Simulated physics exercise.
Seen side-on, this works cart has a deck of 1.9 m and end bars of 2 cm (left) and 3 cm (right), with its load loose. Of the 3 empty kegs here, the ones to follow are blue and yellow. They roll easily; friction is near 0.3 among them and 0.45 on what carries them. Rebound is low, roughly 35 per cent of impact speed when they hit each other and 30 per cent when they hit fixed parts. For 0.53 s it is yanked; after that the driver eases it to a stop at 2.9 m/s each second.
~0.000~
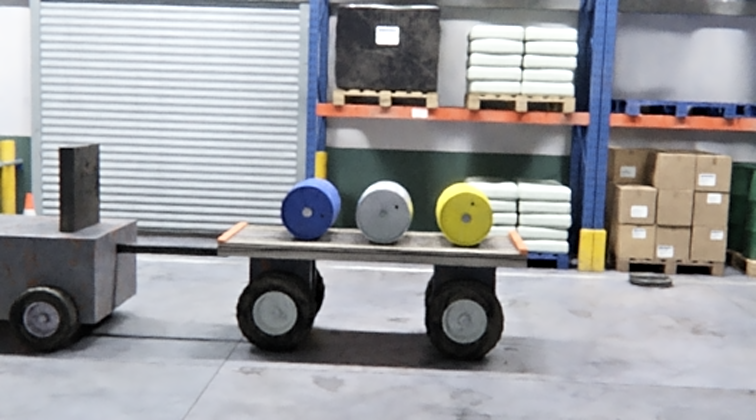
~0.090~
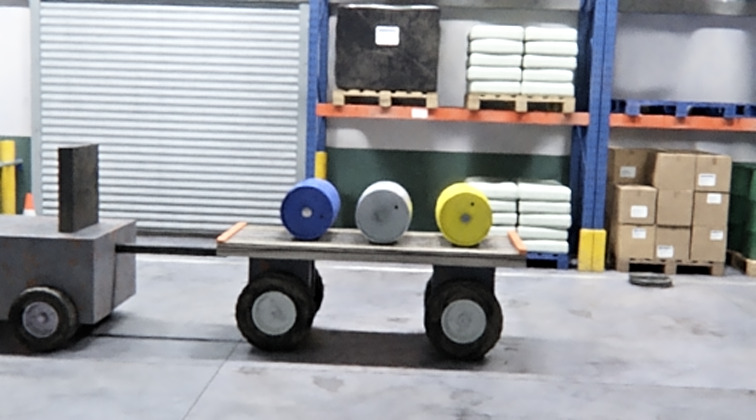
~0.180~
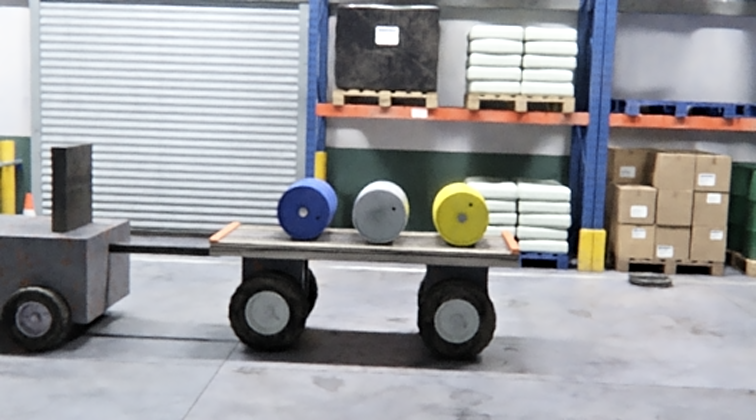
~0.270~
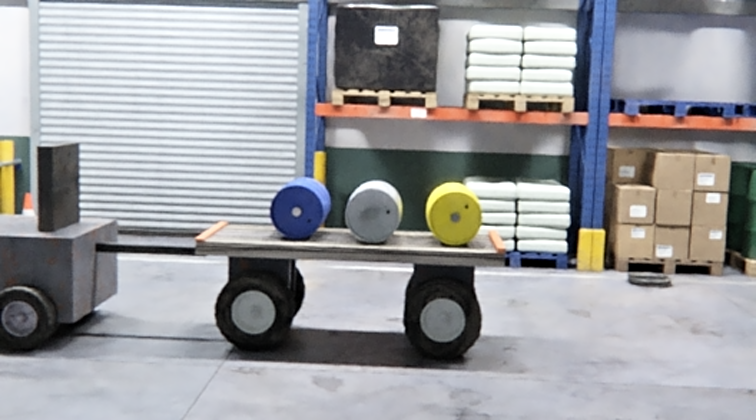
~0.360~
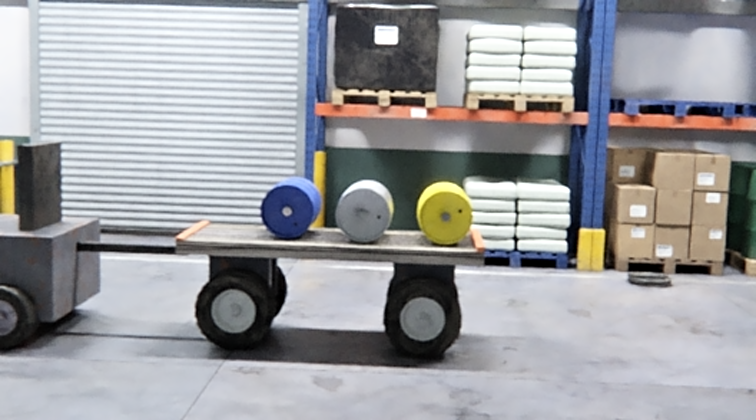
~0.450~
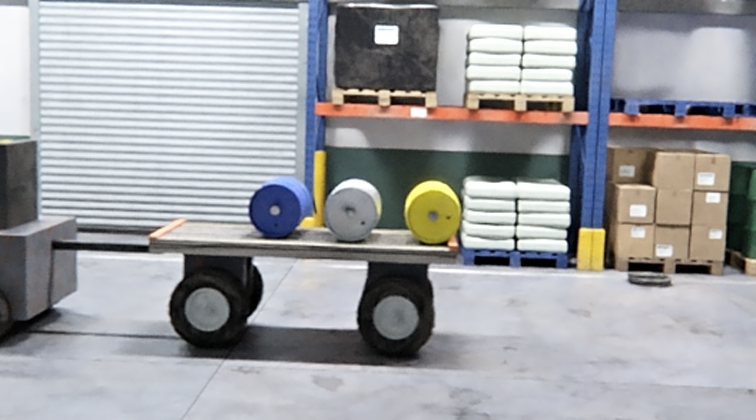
At first, a flat cart hitched behind a gray vehicle sits still in a warehouse, with blue, gray and yellow kegs on its deck. Then the vehicle pulls it left, faster and faster, and the kegs lag behind, shifting toward the deck's right end as the space on their left widens.
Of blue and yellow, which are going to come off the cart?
As I see it, most likely blue stays in the load. Most likely yellow falls out.
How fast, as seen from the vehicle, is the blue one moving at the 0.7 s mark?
Around 1.0 m/s.
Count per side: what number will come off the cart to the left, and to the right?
0 on the left side and 1 on the right side.
By 0.7 s, blue is on the deck, 80 cm from the right bar, rolling right along the cart; yellow is over the right bar and falling; 1 over a bar so far.
By 0.8 s, blue is on the deck, 65 cm from the right bar, rolling right along the cart; yellow is over the right bar and falling; 1 over a bar so far.
By 1.0 s, blue is on the deck, 50 cm from the right bar, rolling right along the cart; yellow is over the right bar and down; 1 over a bar so far.
Finally (5.4 s), blue is on the deck, 10 cm from the left bar; yellow is over the right bar and down; 1 over a bar so far.
